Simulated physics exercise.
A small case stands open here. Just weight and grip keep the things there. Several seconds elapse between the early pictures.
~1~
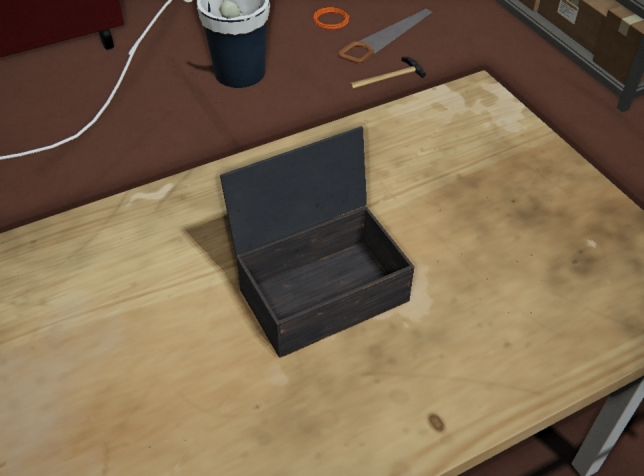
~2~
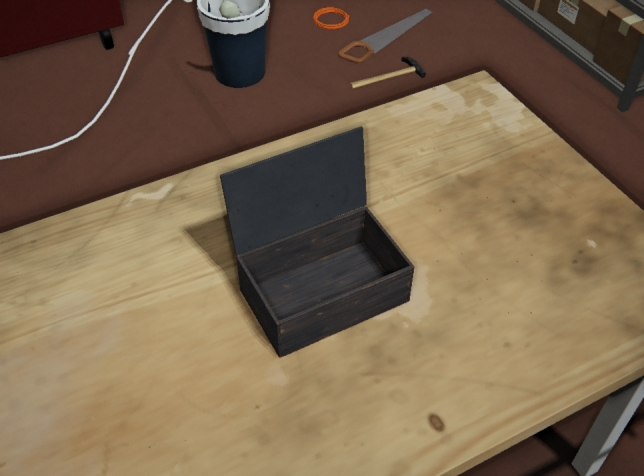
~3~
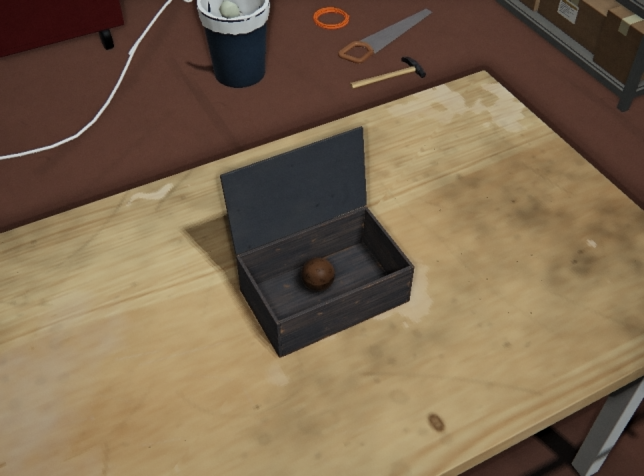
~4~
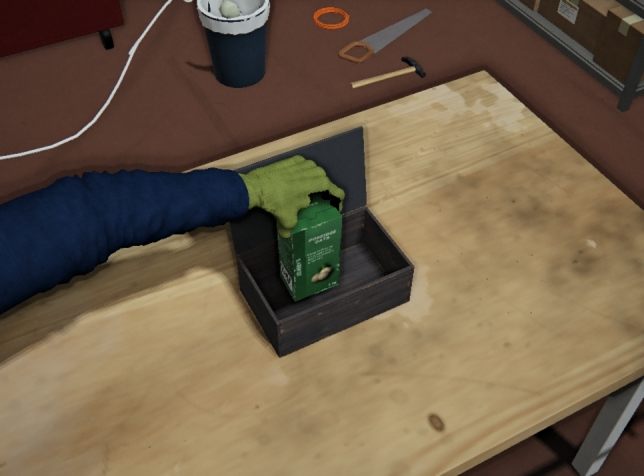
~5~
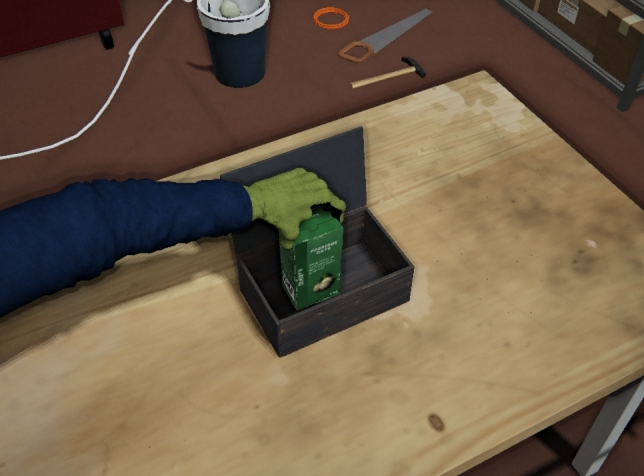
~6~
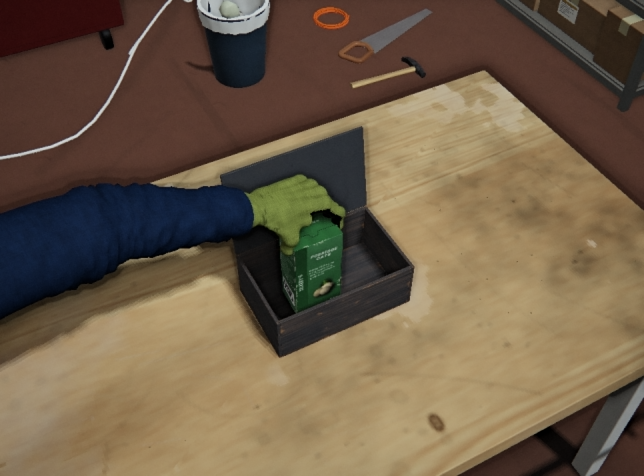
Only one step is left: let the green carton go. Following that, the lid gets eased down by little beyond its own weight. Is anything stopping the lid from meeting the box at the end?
Yes, the lid is kept from closing.
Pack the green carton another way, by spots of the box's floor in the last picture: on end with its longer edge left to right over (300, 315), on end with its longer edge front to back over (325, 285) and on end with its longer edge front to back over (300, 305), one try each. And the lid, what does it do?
In the first case the lid stays propped open; in the second it stays propped open; in the third it stays propped open.
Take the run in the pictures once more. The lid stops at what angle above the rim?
Near 50° up from the rim.
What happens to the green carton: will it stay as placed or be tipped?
Looking at the last picture, it is left as set.
Then, 0.50 s after the last picture, green carton tipped 16° from how it was near (308, 289); brown ball rolled a little.
Then, 1.30 s after the last picture, lid 79° above the rim; green carton slid about its own width near (304, 281); brown ball rolled a little.
Then, 2.70 s after the last picture, lid 50° above the rim; green carton slid about its own width near (304, 280); brown ball rolled a little.
At rest, lid 50° above the rim; moved from the start, green carton; brown ball in place. Seen from the same camera at the end, green carton near (304, 279).
